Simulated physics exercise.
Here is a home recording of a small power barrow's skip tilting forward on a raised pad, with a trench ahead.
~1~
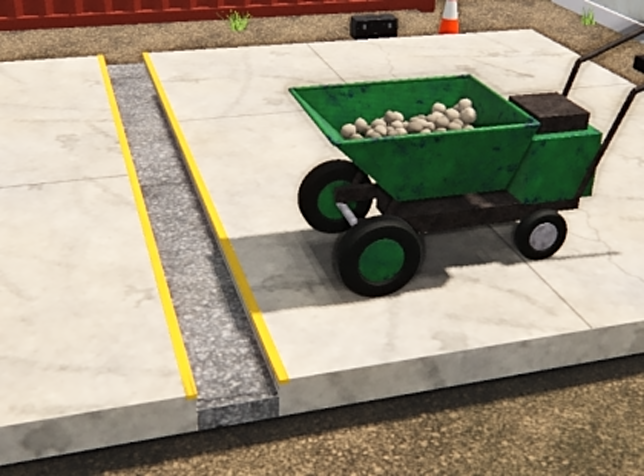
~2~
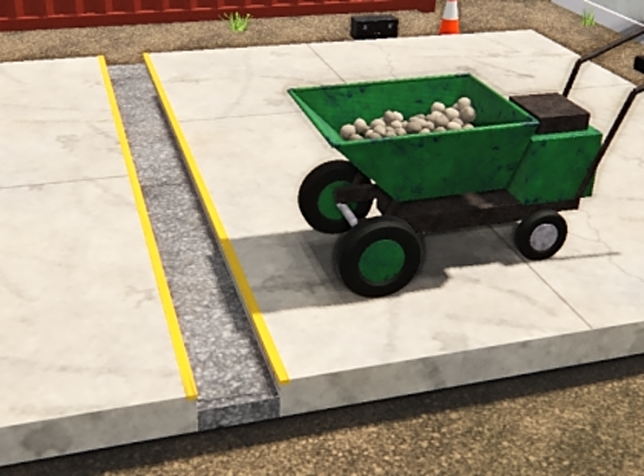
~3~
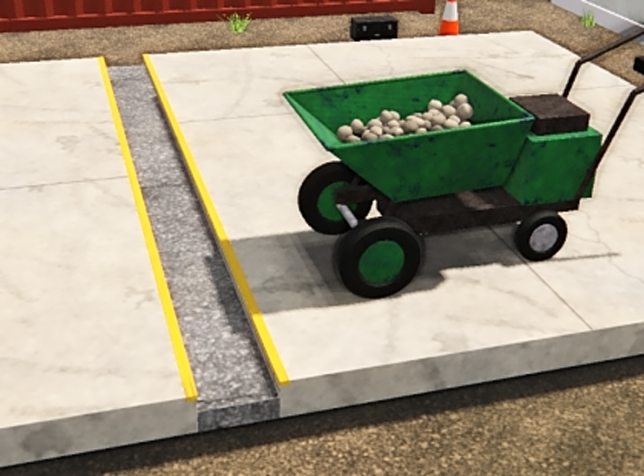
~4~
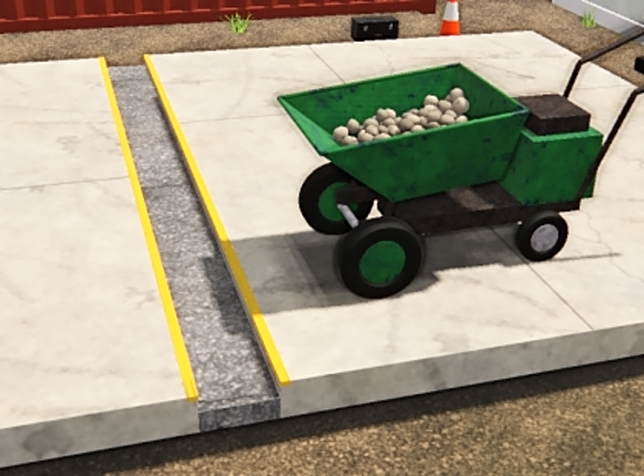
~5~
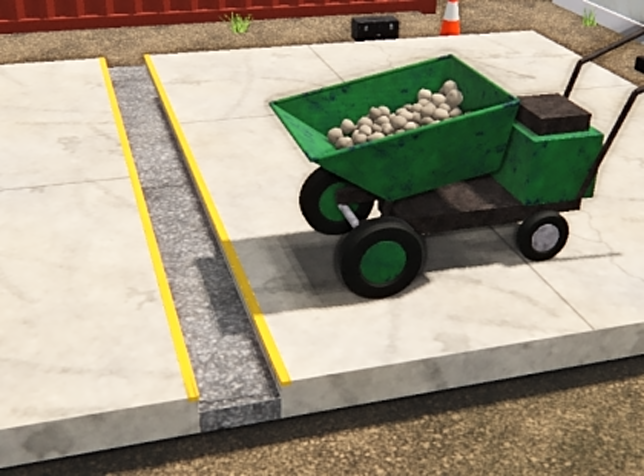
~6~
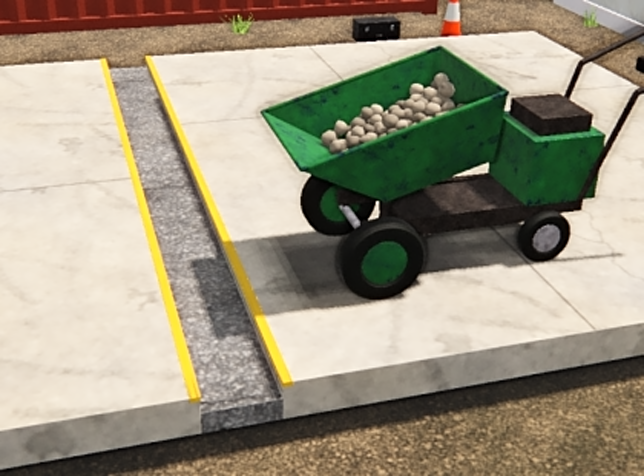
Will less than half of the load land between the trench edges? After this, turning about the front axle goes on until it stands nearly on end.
No, the trench does get most of the load.
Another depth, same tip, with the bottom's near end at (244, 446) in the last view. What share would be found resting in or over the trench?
Near 100 %.
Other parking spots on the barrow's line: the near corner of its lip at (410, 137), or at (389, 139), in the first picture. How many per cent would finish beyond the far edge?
First spot: 0 %, second spot: 0 %.
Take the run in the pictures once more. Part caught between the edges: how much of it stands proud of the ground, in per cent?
Close to 30 percent.
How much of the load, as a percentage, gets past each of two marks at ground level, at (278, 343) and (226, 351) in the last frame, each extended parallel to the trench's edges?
I'd say about 80 and about 50 in a hundred.
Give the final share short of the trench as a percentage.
Near 0 in every hundred.
Soon, skip tipped steeply; all in the skip.
A while on, skip tipped right over; about half in the skip; about half in or heaped over the trench; a stray few beyond it.
Towards the end, skip tipped right over; about a quarter in the skip; about two thirds in or heaped over the trench; a small part beyond it.
Finally, skip tipped right over; about a quarter in the skip; about two thirds in or heaped over the trench; a small part beyond it.
